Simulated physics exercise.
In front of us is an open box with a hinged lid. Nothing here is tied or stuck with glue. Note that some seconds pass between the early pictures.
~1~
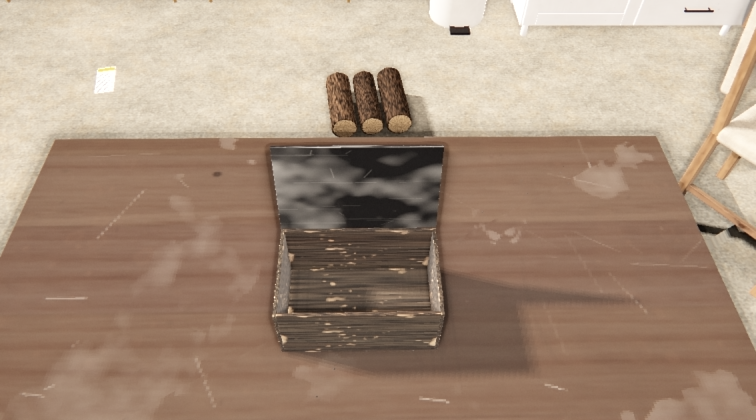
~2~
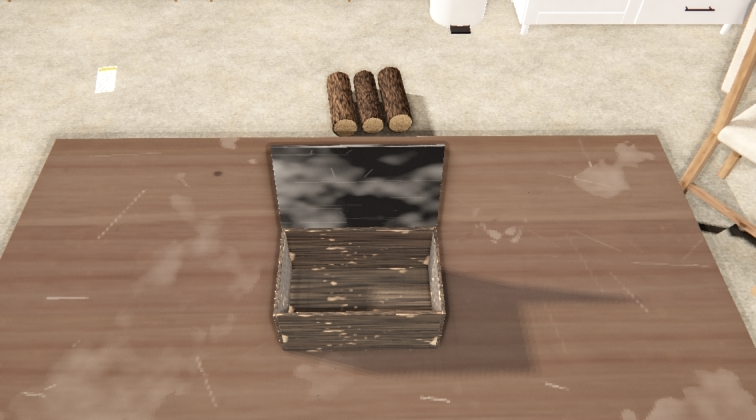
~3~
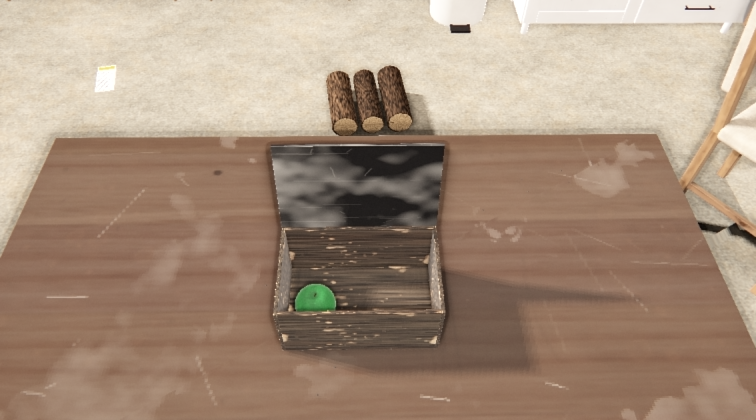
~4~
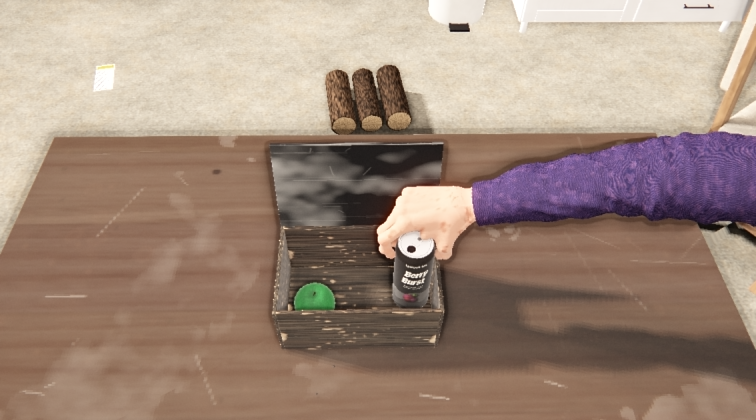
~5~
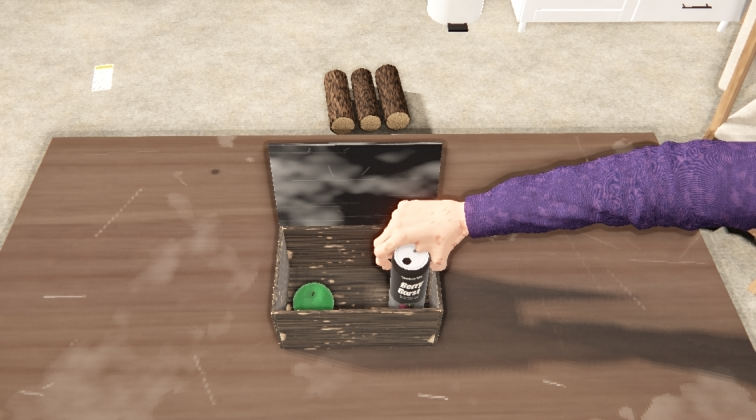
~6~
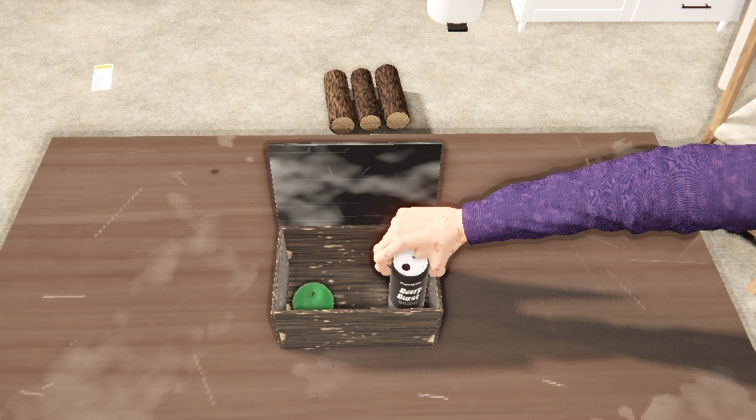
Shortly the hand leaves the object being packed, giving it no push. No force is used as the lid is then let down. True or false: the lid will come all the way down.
False.
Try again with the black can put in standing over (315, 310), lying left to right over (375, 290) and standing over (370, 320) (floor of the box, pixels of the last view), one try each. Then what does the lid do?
First try: It comes fully down; second try: It comes fully down; third try: It gets propped open.
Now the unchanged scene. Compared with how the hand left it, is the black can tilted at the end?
At the finish the black can holds its orientation.
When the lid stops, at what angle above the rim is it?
Angle: About 30°.
Then, 1.40 s on from there, lid 72° above the rim.
Then, 2.00 s on from there, lid 35° above the rim.
In the end, lid 31° above the rim; both unmoved. At the end, from the last picture's camera, black can near (408, 288).
